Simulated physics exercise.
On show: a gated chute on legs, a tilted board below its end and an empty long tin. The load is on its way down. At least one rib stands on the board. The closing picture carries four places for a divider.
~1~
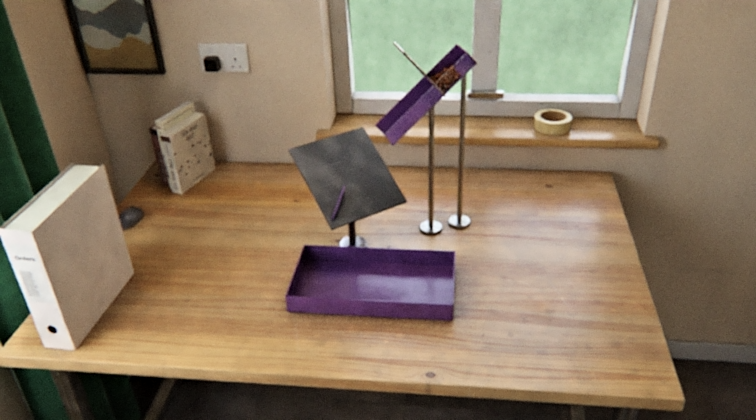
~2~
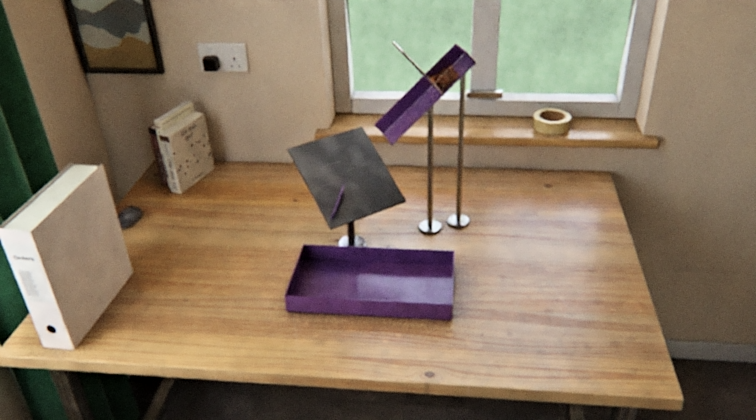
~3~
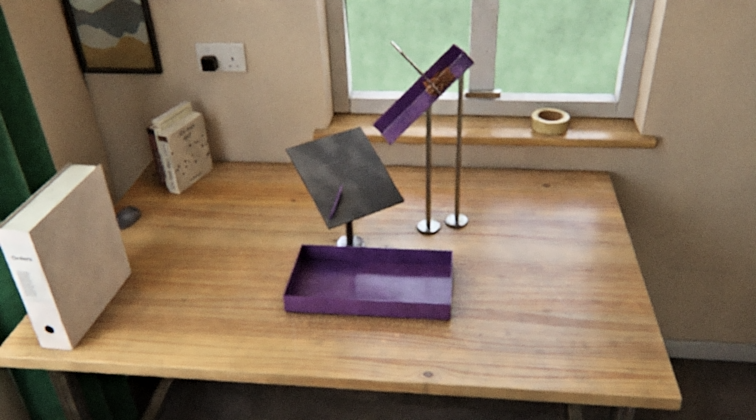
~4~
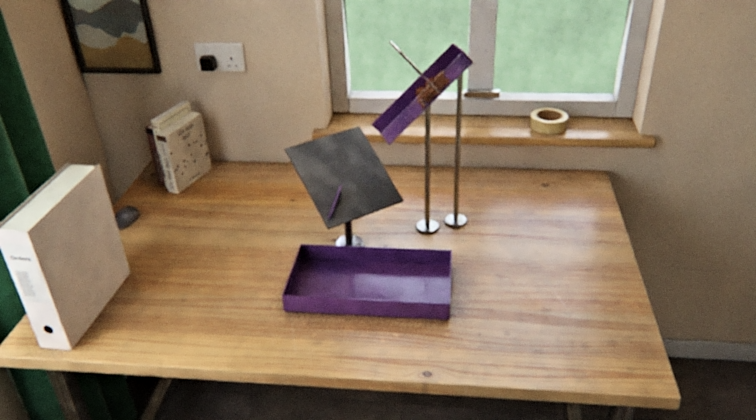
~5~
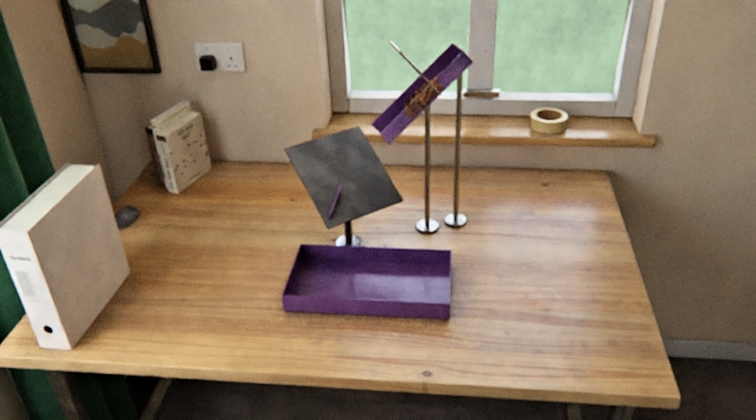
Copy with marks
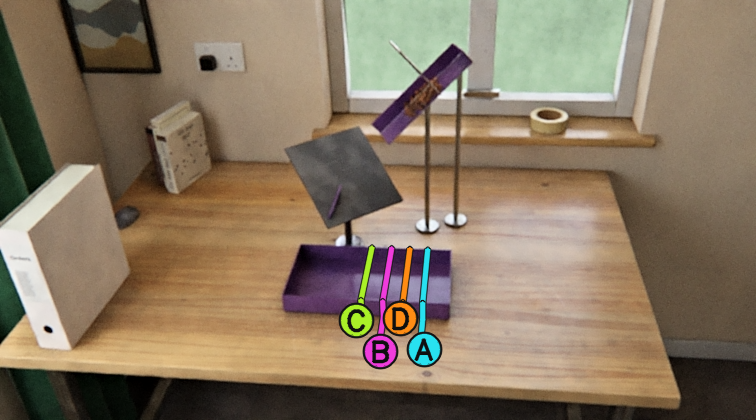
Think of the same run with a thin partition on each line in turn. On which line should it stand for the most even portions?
The answer is line C.
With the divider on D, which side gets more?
More lands on the left.
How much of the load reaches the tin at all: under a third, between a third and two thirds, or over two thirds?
About that: Over two thirds.
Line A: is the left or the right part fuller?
The left side.
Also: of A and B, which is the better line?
That is line B.
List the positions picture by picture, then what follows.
Load behind the gate (444, 80), cereal balls; lip of the chute (389, 140), sloping fairly steeply, in the first frame.
Middle of the board (347, 175), tilted fairly steeply; middle of its low edge (370, 215); of its high edge (326, 137), in the second frame.
Front corners of the tin (283, 296) and (450, 304), empty; front of the load (428, 90), in the third frame.
Middle of the load (433, 86); its front (419, 102), roughly a quarter of the way to the lip; rib from (341, 185) to (331, 213), in the fourth frame.
Middle of the load (424, 97); its front (406, 114), roughly half of the way to the lip, in the fifth frame.
On the marked copy, line A crosses the front rim at (422, 302); line B crosses the front rim at (382, 300); line C crosses the front rim at (361, 299); line D crosses the front rim at (402, 301).
With A, of what is caught, almost all on the left of the divider, just a few on the right.
With B, of what is caught, the larger part on the left of the divider, roughly a quarter on the right.
With C, of what is caught, roughly half on the left of the divider, roughly half on the right.
With D, of what is caught, the larger part on the left of the divider, about a tenth on the right.
